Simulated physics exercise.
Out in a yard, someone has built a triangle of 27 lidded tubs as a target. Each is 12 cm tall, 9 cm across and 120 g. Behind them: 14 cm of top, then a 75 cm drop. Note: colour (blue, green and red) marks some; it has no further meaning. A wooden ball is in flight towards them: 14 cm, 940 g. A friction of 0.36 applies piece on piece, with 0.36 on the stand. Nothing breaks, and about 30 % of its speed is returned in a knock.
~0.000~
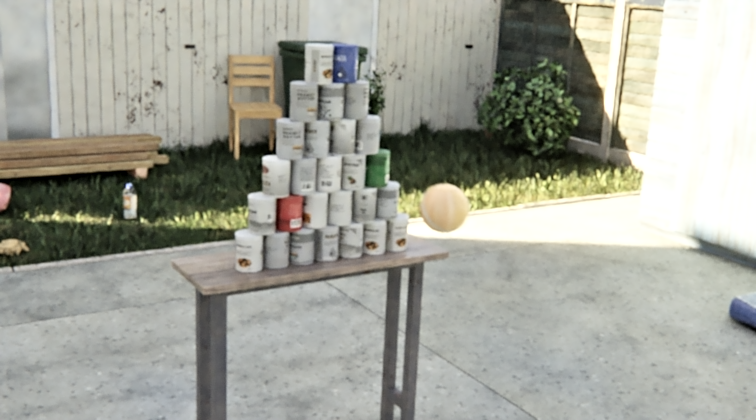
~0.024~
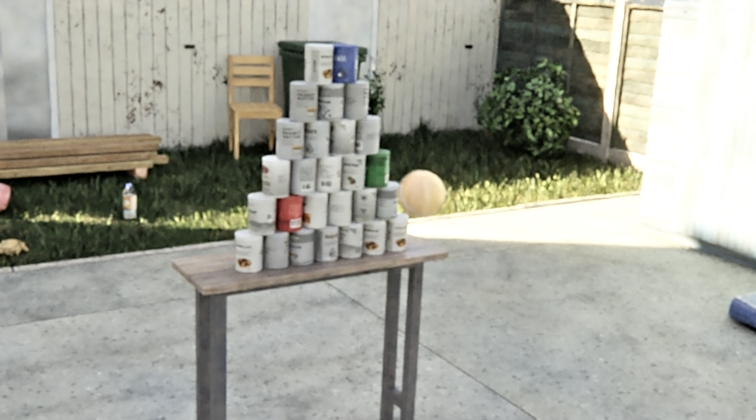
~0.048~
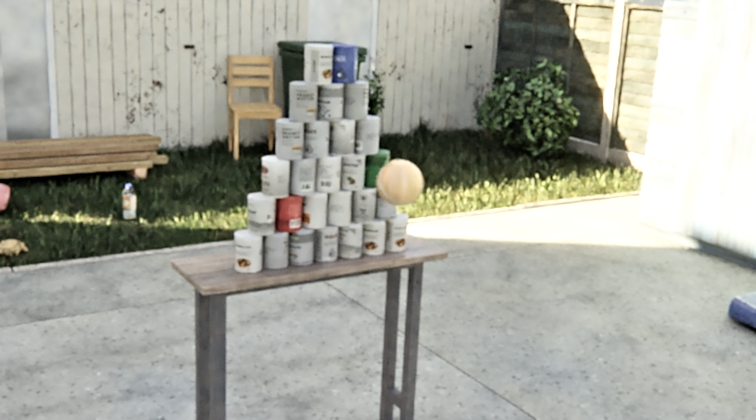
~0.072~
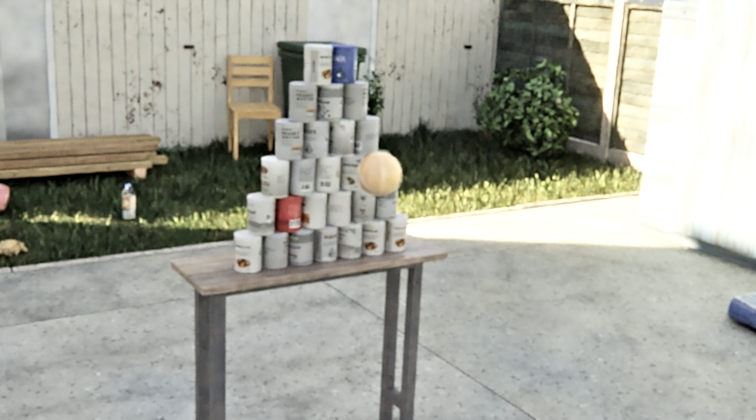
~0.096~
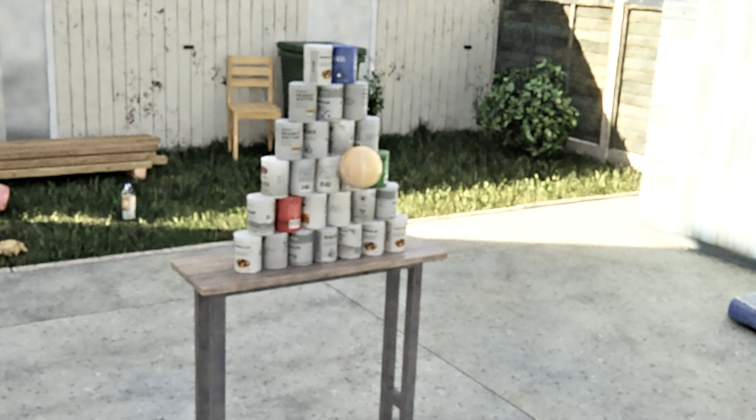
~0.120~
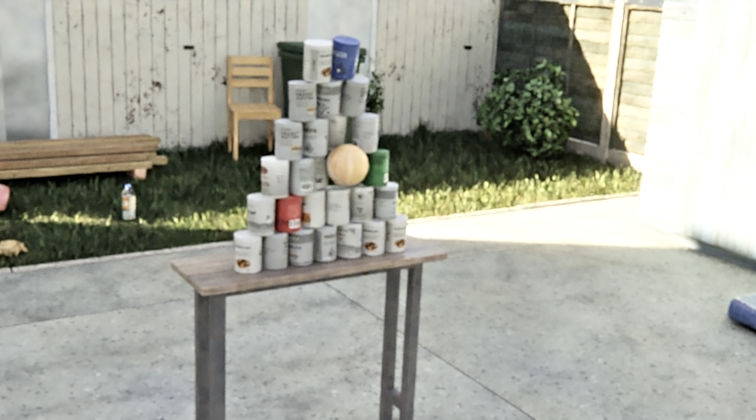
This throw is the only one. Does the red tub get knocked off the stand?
No, I expect it to remain there.
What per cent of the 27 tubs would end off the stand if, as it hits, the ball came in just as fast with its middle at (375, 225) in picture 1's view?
Result if so: 40 per cent.
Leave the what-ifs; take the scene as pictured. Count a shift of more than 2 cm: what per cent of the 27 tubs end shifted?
50 in a hundred end up shifted.
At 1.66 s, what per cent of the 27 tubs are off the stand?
45 per cent.
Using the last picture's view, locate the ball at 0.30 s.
Roughly at pixel (286, 179).
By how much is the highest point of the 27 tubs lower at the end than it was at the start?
Something like 24 cm, give or take.
By 0.30 s, ball still moving; none of the 27 tubs off the stand, 15 disturbed; red tub unmoved; blue tub upside down.
By 0.62 s, ball still moving; 7 of the 27 tubs off the stand; red tub unmoved; green tub on its side.
By 1.06 s, ball still moving; 10 of the 27 tubs off the stand; red tub unmoved; green tub on its side.
By 1.66 s, ball still moving; 12 of the 27 tubs off the stand; red tub unmoved; blue tub on its side.
When it is over (2.1 s), ball rolling away; 13 of the 27 tubs off the stand; red tub unmoved; blue tub on its side; green tub on its side. In pixels of the last frame, middles, red tub near (288, 212).
